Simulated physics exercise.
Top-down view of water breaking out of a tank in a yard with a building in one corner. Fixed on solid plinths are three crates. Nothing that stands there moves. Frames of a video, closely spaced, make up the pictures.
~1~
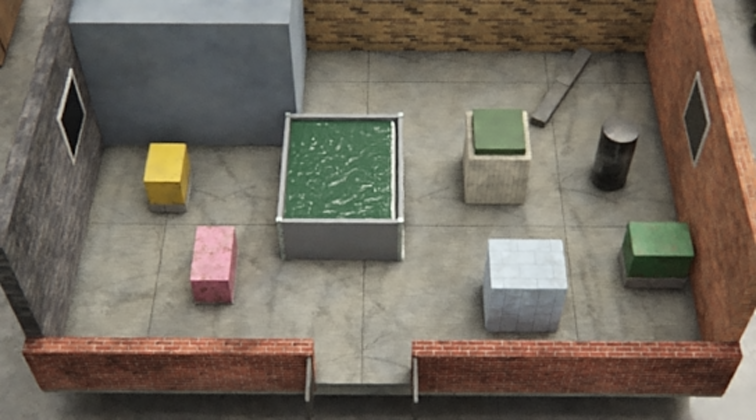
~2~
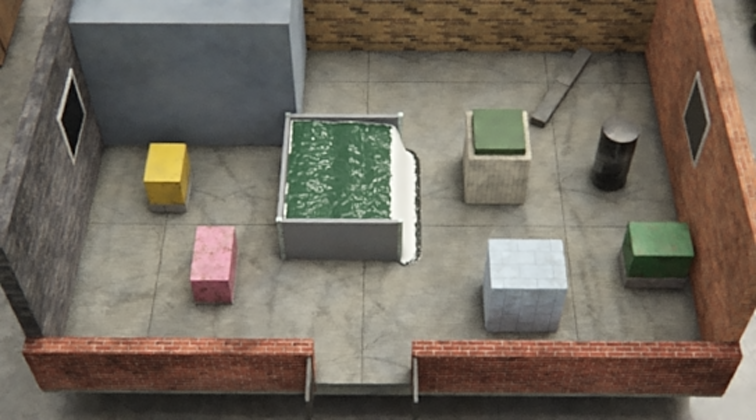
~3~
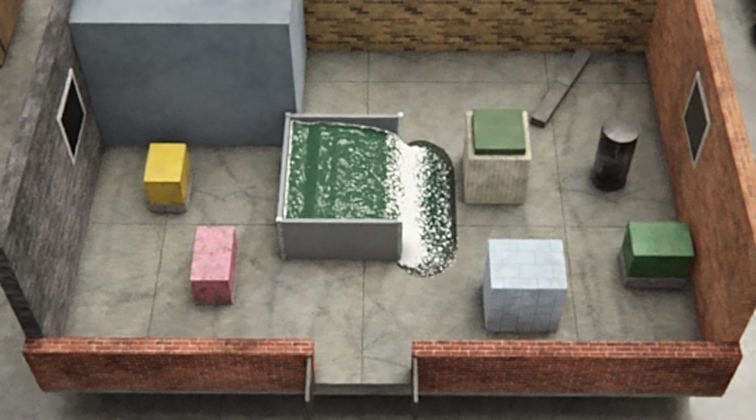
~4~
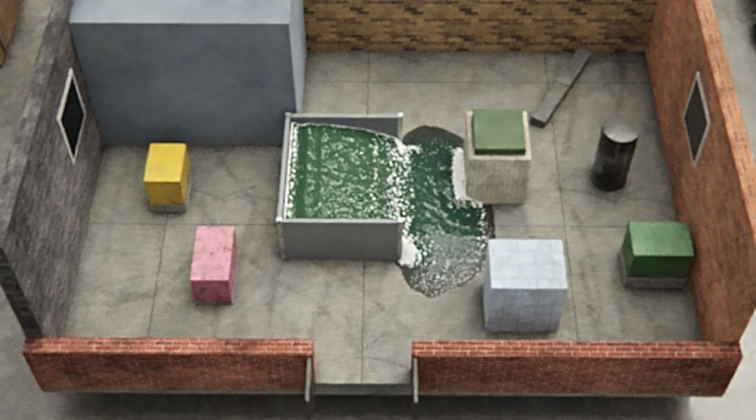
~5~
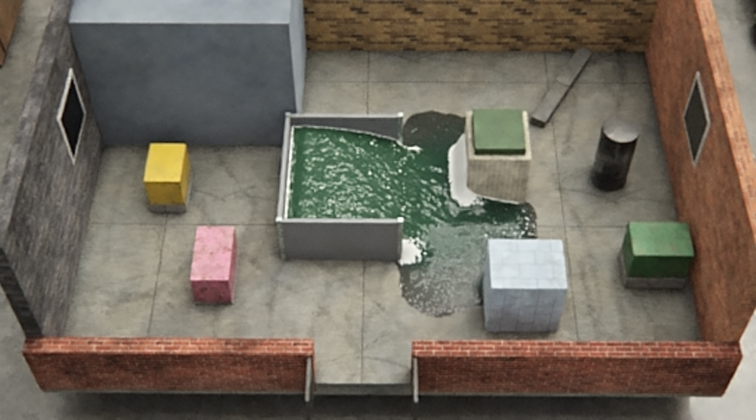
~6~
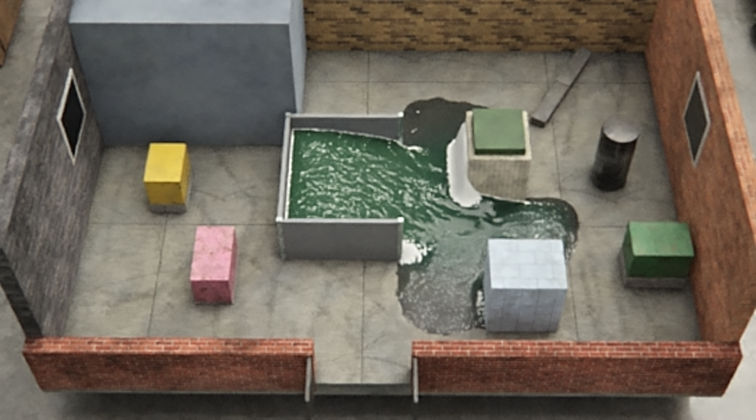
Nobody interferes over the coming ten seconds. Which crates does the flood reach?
The yellow crate is not reached; the green crate is reached; the pink crate is reached.
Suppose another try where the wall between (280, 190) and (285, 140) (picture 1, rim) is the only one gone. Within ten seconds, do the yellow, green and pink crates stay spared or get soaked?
Yellow: Flooded; green: Not flooded; pink: Flooded.
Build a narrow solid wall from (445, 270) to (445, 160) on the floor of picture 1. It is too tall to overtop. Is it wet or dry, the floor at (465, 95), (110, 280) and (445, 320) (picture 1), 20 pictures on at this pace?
As listed: Covered, dry, under water.
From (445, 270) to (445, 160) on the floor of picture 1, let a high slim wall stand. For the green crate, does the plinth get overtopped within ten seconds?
As for the green crate, it comes through dry.
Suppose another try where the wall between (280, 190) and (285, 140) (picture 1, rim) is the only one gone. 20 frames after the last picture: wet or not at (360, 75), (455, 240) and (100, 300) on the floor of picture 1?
Those three places would be still unsoaked, still unsoaked and soaking, in that order.
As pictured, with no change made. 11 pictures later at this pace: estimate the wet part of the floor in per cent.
About 45 in a hundred.
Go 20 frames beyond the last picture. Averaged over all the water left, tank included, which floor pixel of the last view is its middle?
Somewhere near (504, 199).
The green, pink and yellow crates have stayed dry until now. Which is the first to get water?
That would be the green crate.
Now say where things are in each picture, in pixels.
The water tank at (342, 170) is whole and still, in the first picture.
Water pours out at (398, 194) and has run to (403, 152), in the second picture.
Water pours out at (398, 195) and has run to (432, 270), in the third picture.
Water pours out at (398, 196) and has run to (458, 281), in the fourth picture.
Water pours out at (398, 196) and has run to a hidden place, in the fifth picture.
Water pours out at (398, 197) and has run to (572, 235), in the sixth picture.
A moment on, water covers 30 % of the floor; the yellow crate not reached, the green crate water round its plinth, the pink crate not reached.
Next, water covers 45 % of the floor; the yellow crate not reached, the green crate water round its plinth, the pink crate not reached.
Then, water covers 65 % of the floor; the yellow crate not reached, the green crate water round its plinth, the pink crate not reached.
Later, water covers 80 % of the floor; the yellow crate not reached, the green crate water round its plinth, the pink crate water round its plinth.
In the end, water covers 90 % of the floor; the yellow crate stayed above the water, the green crate was topped, the pink crate was topped.
